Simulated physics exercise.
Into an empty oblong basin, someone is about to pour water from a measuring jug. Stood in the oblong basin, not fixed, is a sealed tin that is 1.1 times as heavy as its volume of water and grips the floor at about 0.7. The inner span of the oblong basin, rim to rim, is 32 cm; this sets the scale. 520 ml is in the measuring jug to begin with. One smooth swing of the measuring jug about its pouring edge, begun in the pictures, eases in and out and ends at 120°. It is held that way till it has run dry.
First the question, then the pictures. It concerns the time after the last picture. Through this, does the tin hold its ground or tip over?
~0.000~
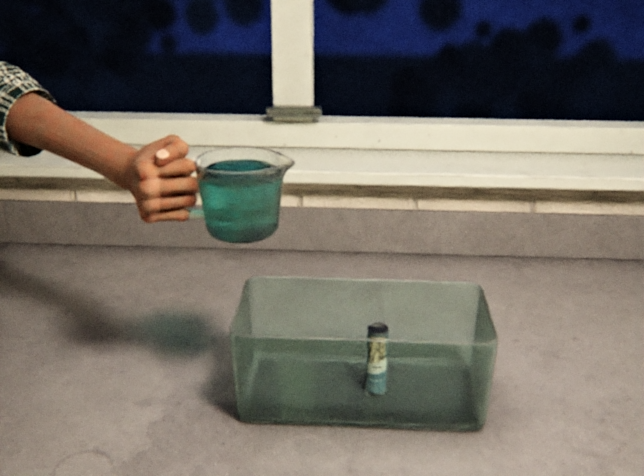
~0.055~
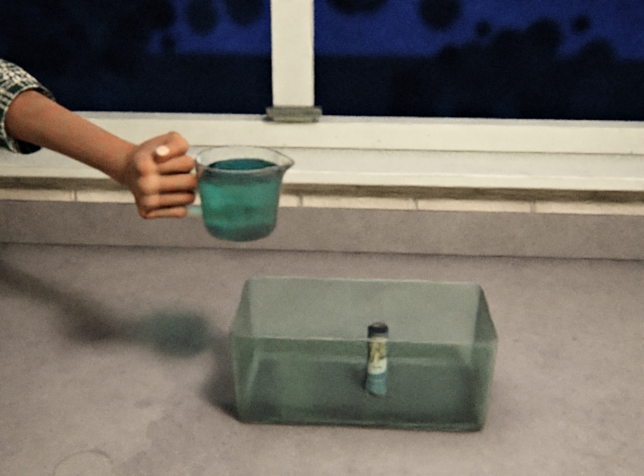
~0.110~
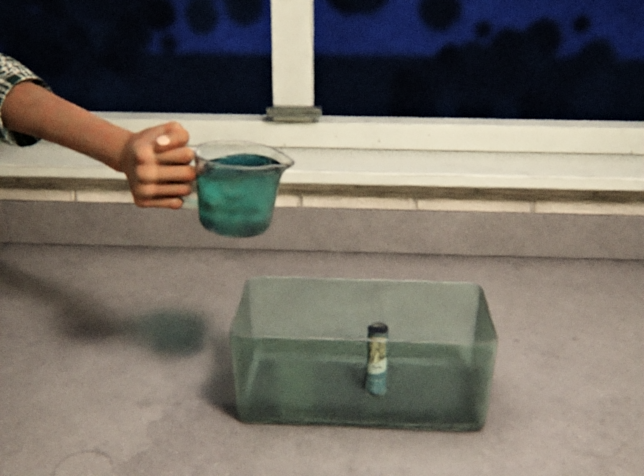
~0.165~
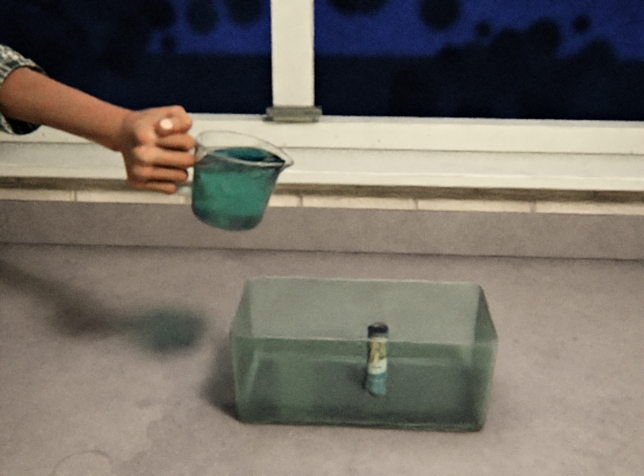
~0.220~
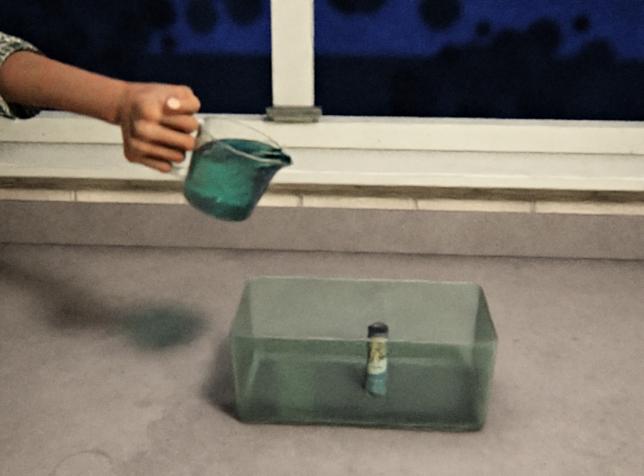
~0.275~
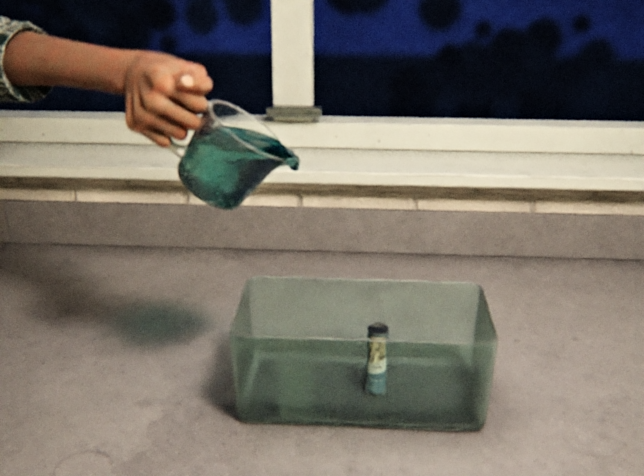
It is not upset.
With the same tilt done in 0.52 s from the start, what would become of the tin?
The tin would stay balanced.
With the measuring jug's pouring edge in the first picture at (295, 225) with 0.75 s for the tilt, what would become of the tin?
It tumbles.
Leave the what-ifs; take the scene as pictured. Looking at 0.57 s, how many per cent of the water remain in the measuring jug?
40 %.
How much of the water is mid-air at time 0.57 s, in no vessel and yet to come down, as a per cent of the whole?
52 %.
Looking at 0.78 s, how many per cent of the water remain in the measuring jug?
Close to 1 in a hundred.
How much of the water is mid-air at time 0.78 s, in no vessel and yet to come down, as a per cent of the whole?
Airborne fraction: Approx. 22 %.
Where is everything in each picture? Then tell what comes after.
The first picture shows tilt 0°; pouring edge (295, 162); surface from (201, 169) to (283, 170); the oblong basin's rim runs from (239, 304) to (490, 312); the tin's top is at (378, 331).
The second picture shows tilt 2°; pouring edge (295, 162); surface from (201, 168) to (283, 169).
The third picture shows tilt 6°; pouring edge (295, 162); surface from (201, 165) to (284, 164).
The fourth picture shows tilt 14°; pouring edge (294, 163); surface from (199, 158) to (287, 159).
The fifth picture shows tilt 24°; pouring edge (294, 163); surface from (197, 147) to (289, 156); 1 per cent is over the edge.
The sixth picture shows tilt 36°; pouring edge (293, 163); surface from (193, 140) to (283, 150); 2 per cent is over the edge.
After 0.57 s the tilt is 103° and 40 per cent is still to pour; the tin stands where it began.
After 0.78 s the tilt is 120° and 1 per cent is still to pour; the tin stands where it began.
After 1.01 s the tilt is 120° and 0 per cent is still to pour; the tin stands where it began.
After 1.25 s the tilt is 120° and 0 per cent is still to pour; the tin stands where it began.
In the end the tin stands where it began.
